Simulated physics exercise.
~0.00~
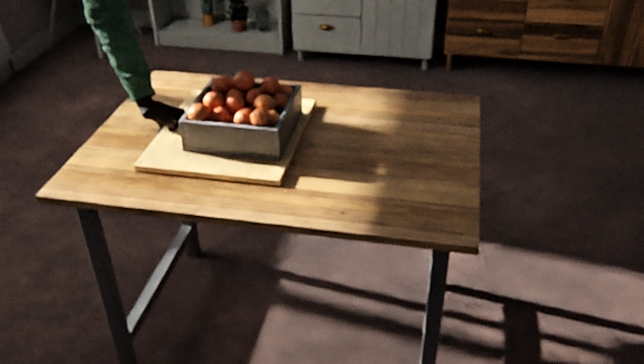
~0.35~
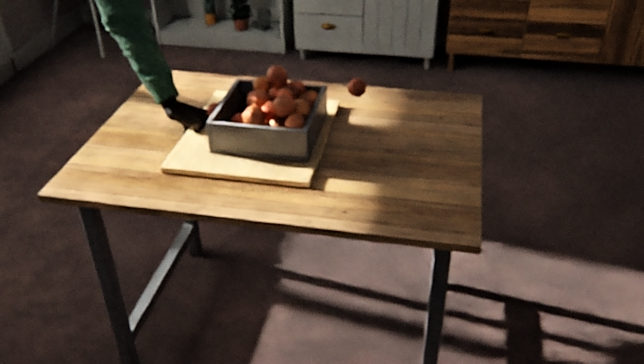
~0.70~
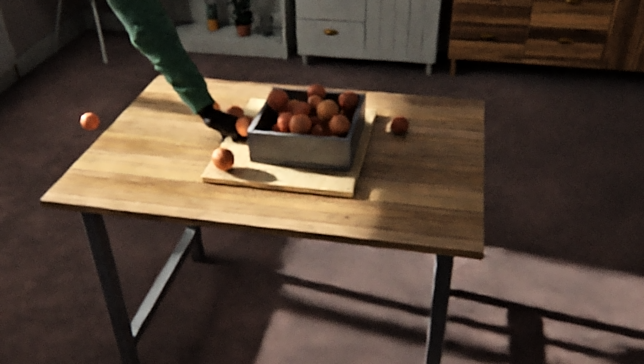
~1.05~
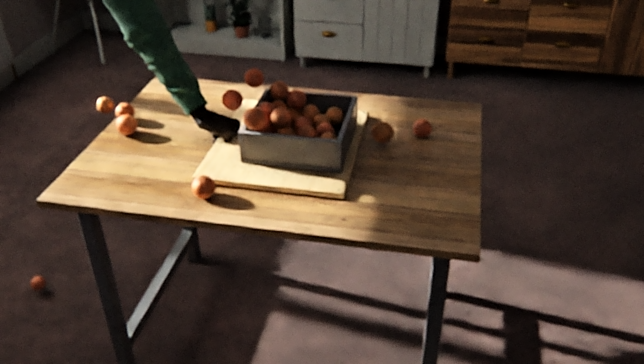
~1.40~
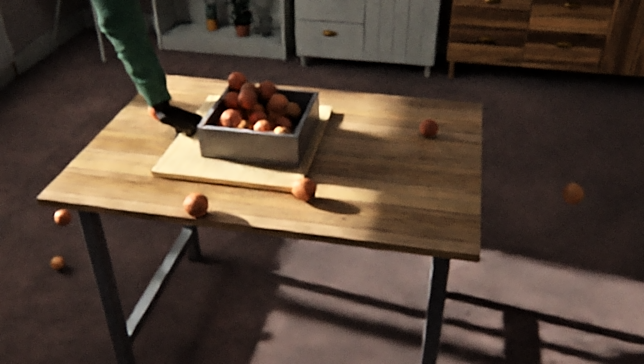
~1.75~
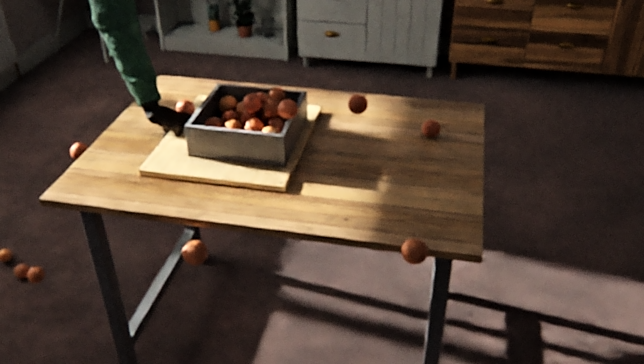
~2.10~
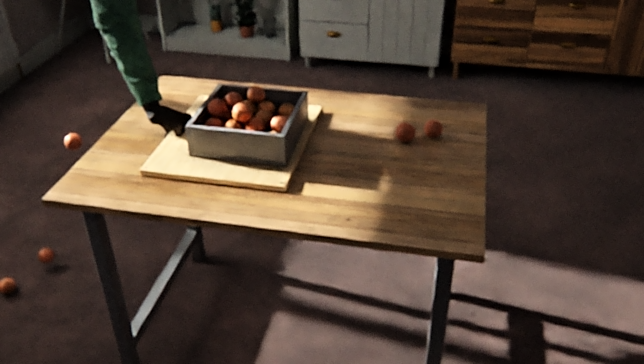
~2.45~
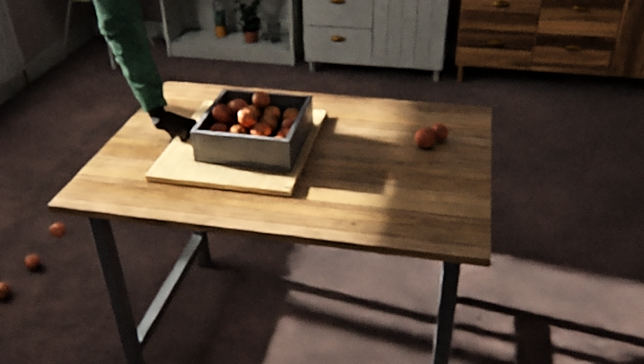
In a dim room with a dark floor and cabinets along the back, a slightly swaying view looks down on a wooden table in a patch of sunlight. A green-sleeved arm with a dark hand reaches in from the upper left to a pale board carrying a grey tote heaped with oranges. The board slides right, then back left, and oranges spill out on both sides. Some roll across the tabletop and drop off its edges to the floor. Finally the board rests near the left, the tote still holding many oranges, with two lying together at the table's right.
